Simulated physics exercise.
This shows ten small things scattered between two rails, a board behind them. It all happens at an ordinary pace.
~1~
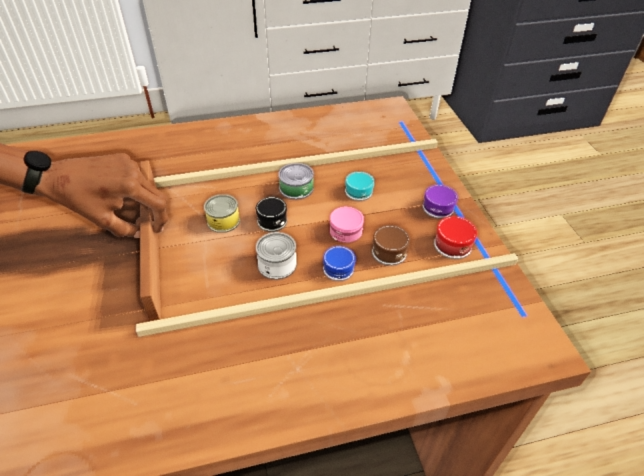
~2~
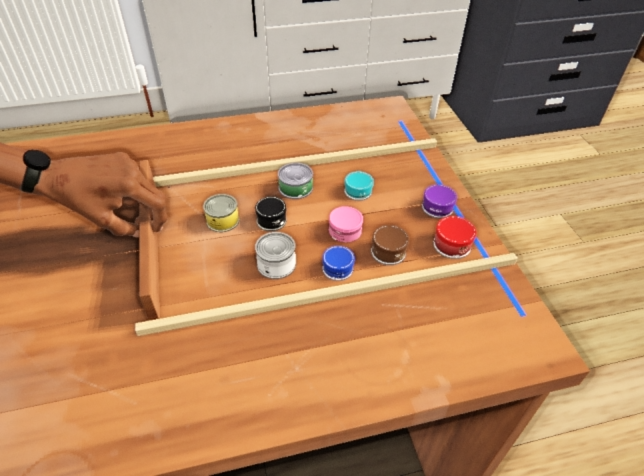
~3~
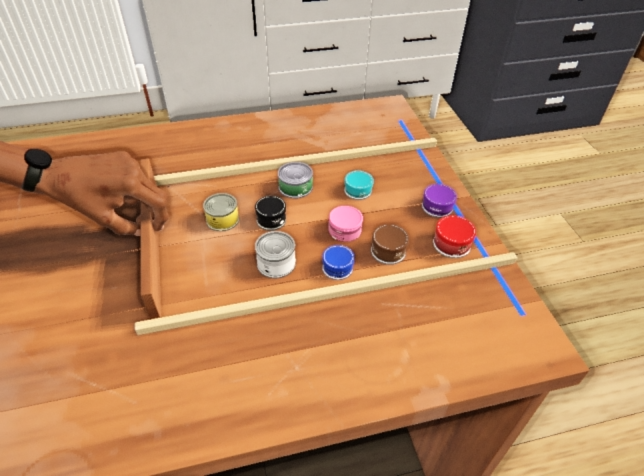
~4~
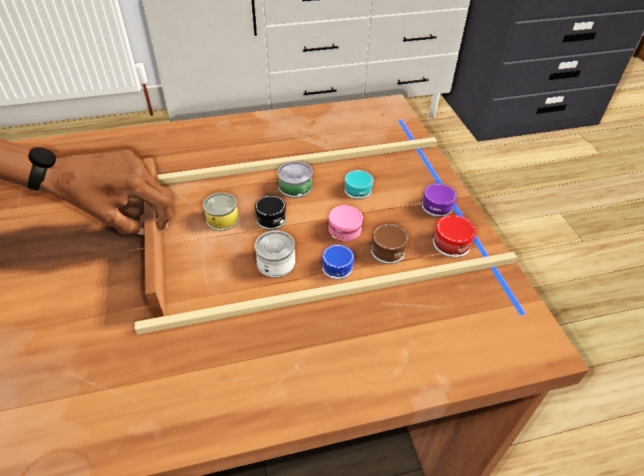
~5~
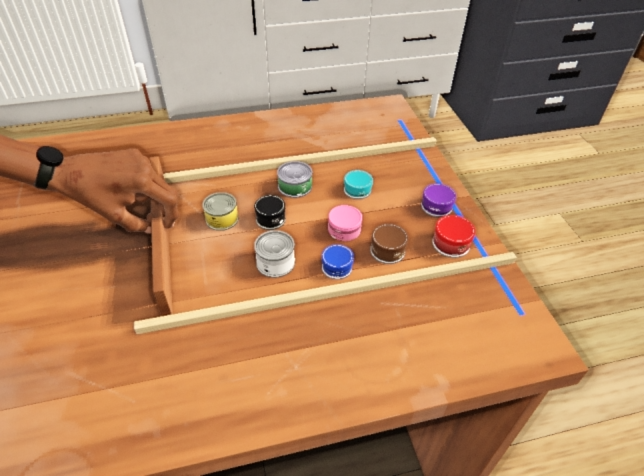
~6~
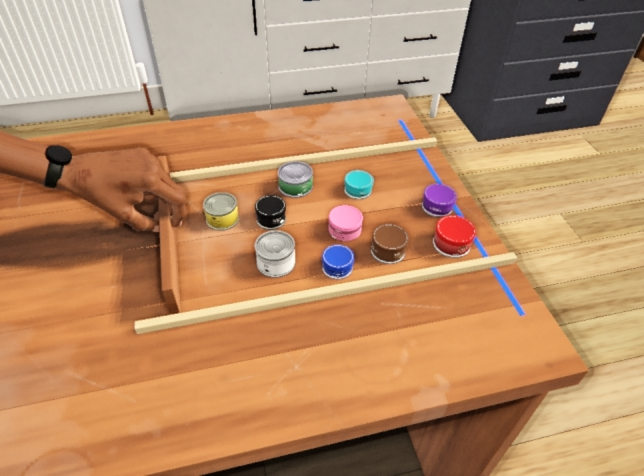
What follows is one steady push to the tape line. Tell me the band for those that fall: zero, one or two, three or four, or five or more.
The number that fall off is five or more.
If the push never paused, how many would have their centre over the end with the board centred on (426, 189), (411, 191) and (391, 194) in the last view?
It would be 2, 1 and 0.
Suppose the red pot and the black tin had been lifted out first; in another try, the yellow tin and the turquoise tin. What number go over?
The counts: 3 and 3.
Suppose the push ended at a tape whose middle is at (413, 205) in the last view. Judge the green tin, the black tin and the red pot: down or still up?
The green tin does not fall; the black tin holds on; the red pot falls.
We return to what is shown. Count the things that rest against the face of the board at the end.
It touches 5.
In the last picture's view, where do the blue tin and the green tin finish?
Near (497, 243) and (442, 153).
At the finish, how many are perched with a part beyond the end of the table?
It comes to 5.
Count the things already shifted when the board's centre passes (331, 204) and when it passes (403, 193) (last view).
At the one place 8, at the other 10.
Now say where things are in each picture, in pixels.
In the first frame, purple pot (440, 202); red pot (455, 238); brown tin (390, 245); board (150, 234); tape (451, 200).
In the second frame, red pot (454, 237); green tin (296, 181).
In the third frame, brown tin (389, 244); pink tub (345, 224).
In the fourth frame, purple pot (439, 200); blue tin (338, 262).
In the fifth frame, red pot (453, 236); yellow tin (221, 212).
In the sixth frame, purple pot (439, 201); red pot (454, 237); brown tin (389, 244); board (168, 229); tape (450, 199).
Soon after, none off yet; purple pot at rest near (439, 201); red pot at rest near (454, 237); brown tin at rest near (389, 244).
After that, none off yet; purple pot at rest near (439, 201); red pot moving near (464, 236); brown tin displaced about its own width near (430, 243).
In the end, the number that fall off is five or more; gone, pink tub, turquoise tin, brown tin, red pot and purple pot.
